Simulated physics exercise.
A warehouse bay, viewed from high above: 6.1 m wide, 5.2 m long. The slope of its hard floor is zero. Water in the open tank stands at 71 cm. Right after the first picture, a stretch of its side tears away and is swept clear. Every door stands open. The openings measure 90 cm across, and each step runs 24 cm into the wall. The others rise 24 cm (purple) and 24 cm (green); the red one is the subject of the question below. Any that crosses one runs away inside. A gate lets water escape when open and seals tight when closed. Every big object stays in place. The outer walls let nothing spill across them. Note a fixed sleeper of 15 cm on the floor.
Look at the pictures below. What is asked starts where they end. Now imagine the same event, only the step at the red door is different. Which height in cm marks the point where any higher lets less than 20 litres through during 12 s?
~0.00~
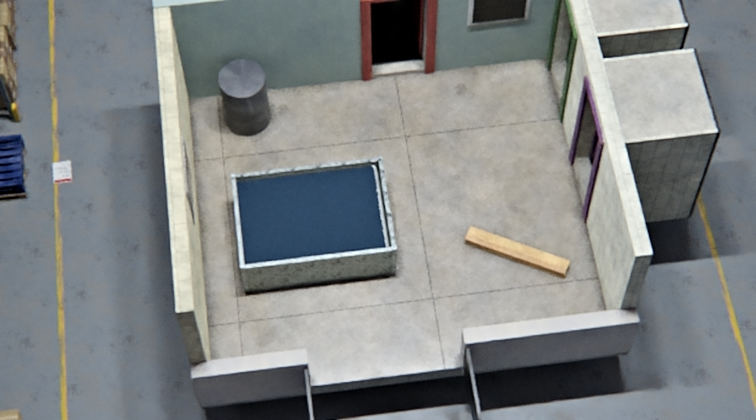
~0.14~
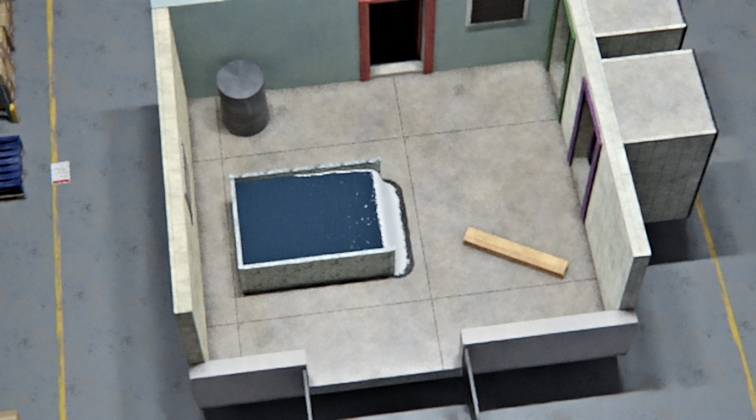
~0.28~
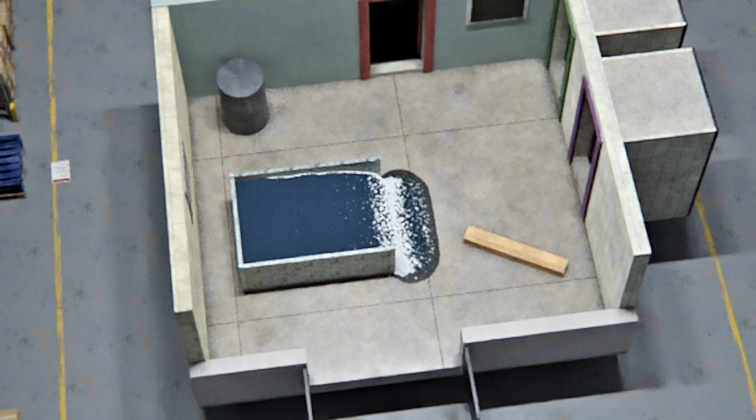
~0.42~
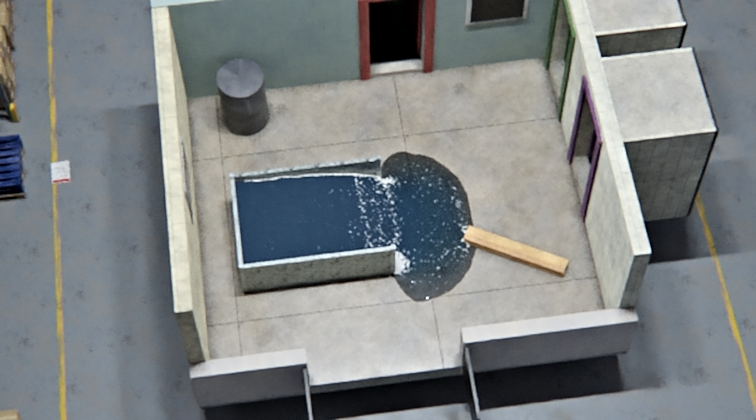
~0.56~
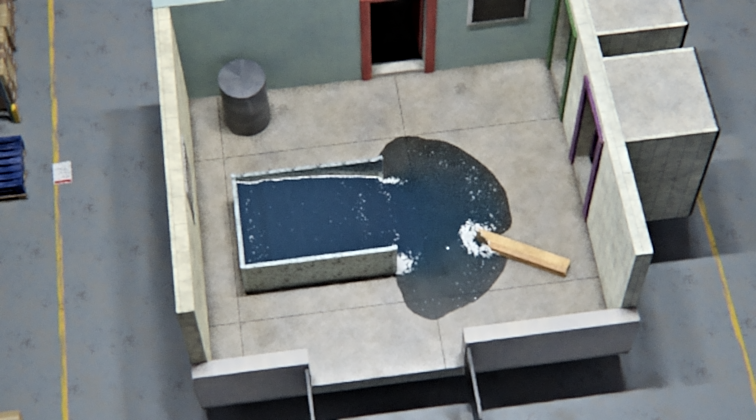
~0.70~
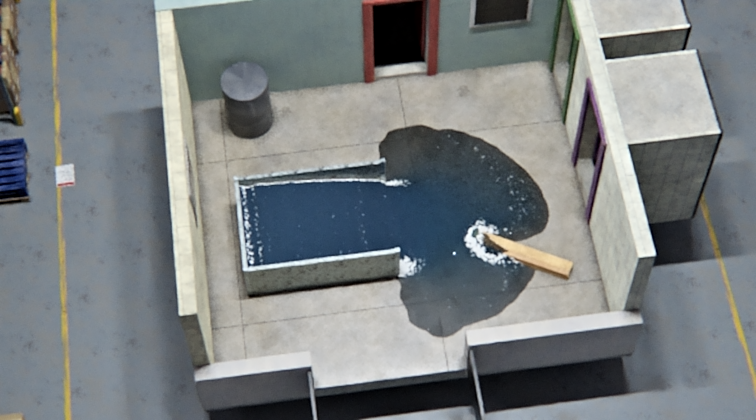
That point lies near 6.5 cm.
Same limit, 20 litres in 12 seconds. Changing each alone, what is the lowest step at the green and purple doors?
You'd want about 21 centimetres at green and about 28 centimetres at purple.
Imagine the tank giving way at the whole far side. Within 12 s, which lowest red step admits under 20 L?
At least roughly 19 centimetres tall.
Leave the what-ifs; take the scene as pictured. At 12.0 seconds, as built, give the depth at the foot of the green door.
It comes to about 5.0 centimetres deep.
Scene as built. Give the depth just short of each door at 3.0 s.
Before purple it's 24 cm, before green 24 cm, before red 1 cm.
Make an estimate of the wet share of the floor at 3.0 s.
Wet: Close to 50 %.
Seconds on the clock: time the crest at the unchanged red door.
Peak time: Around 6.5 s.
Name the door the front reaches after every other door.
The last one is the red door.
After 1.4 s water covers 45 % of the floor, deepest (34 cm) near (468, 237); it has not reached the red door.
After 3.0 s water covers 50 % of the floor, deepest (33 cm) near (543, 67); 1 cm at the red door, 0 litres in over its 10 cm step.
After 12.0 s water covers 95 % of the floor, deepest (11 cm) near (195, 136); 7 cm at the red door, 1 litre in over its 10 cm step.
At the red door as built, the water arrived by 2.1 s and peaked near 11 cm at 6.6 s.
With a step of 5.5 cm, 38 litres would have come in within the 12 s; with 7.5 cm, 12 litres. So under 20 litres takes about 6.5 cm.
